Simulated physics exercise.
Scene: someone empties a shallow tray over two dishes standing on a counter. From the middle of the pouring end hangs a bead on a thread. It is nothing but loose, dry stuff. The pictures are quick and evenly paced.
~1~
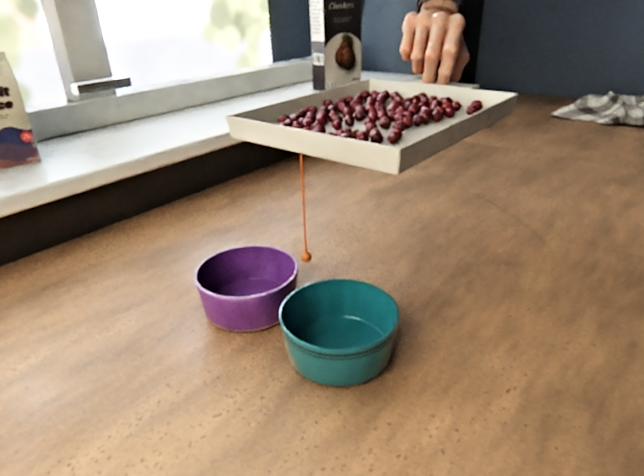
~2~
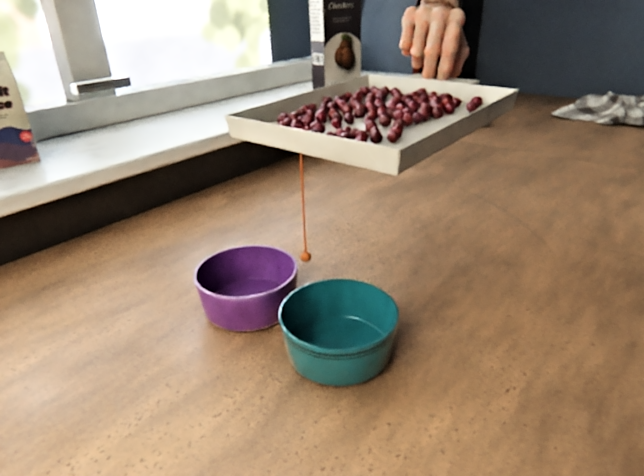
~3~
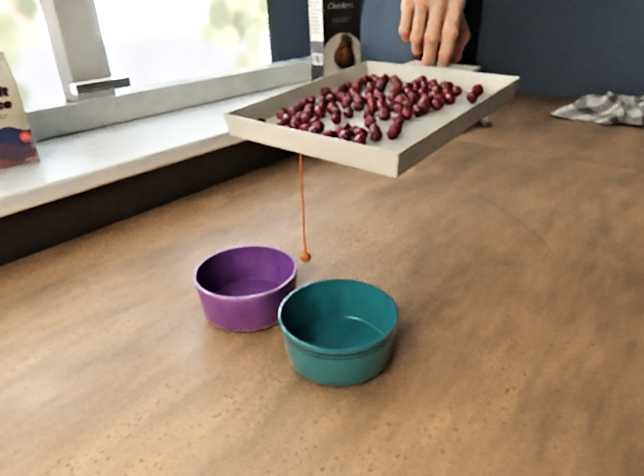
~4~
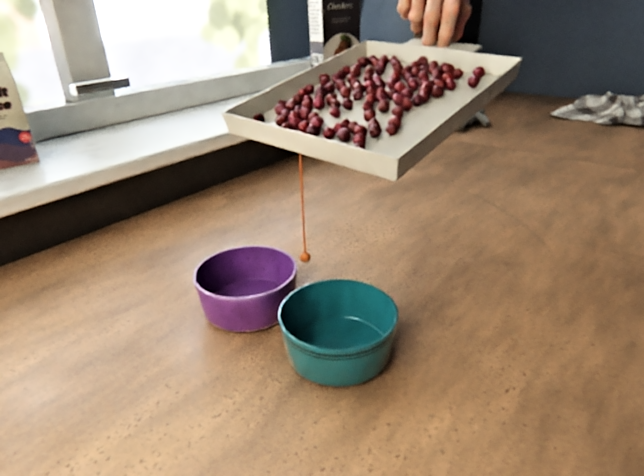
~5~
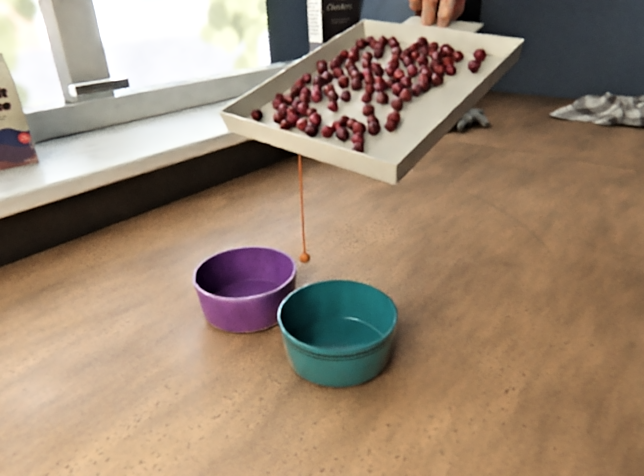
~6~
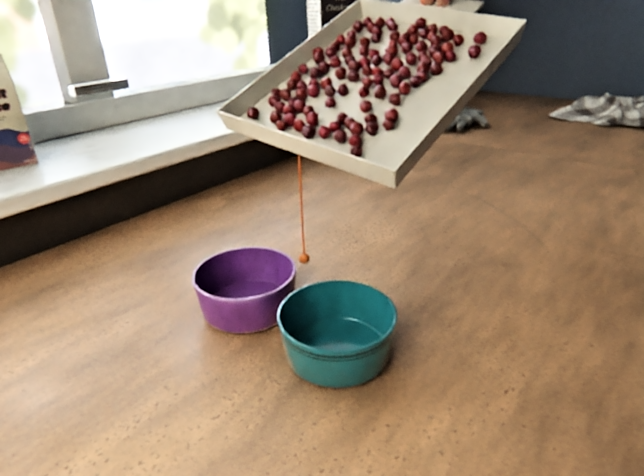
On a wooden counter by a window, a hand raised the far side of a pale tray of dark red cherries, tilting it toward its right front corner above a purple dish and a teal one.
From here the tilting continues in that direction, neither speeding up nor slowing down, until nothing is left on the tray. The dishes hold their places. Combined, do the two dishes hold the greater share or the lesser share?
The greater share.
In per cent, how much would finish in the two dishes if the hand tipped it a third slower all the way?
That works out at some 70 per cent.
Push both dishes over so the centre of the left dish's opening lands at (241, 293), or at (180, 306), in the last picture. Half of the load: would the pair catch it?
One: More than half. Two: Below a half.
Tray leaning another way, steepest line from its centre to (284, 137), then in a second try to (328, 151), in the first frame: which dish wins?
Outcome by order - one: Left side; two: Right side.
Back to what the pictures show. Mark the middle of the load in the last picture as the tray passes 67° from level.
The middle of the load sits near (338, 130).
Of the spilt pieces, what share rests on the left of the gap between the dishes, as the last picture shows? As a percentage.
I make it about 70 percent or so.
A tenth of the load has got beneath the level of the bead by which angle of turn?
Angle: Approx. 85 degrees.
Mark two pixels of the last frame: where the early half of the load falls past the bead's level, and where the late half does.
First roughly (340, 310), then roughly (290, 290).
Shortly afterwards, tray tipped steeply; all but a few on the tray; only a few in the air.
Next, tray tipped past a quarter turn; near two thirds on the tray; a little in the right dish; a little outside both; a little in the air.
Some moments later, tray tipped past a quarter turn; near two thirds in the right dish; a little in the left dish; near a third outside both.
In the end, tray tipped past a quarter turn; near two thirds in the right dish; a little in the left dish; near a third outside both.
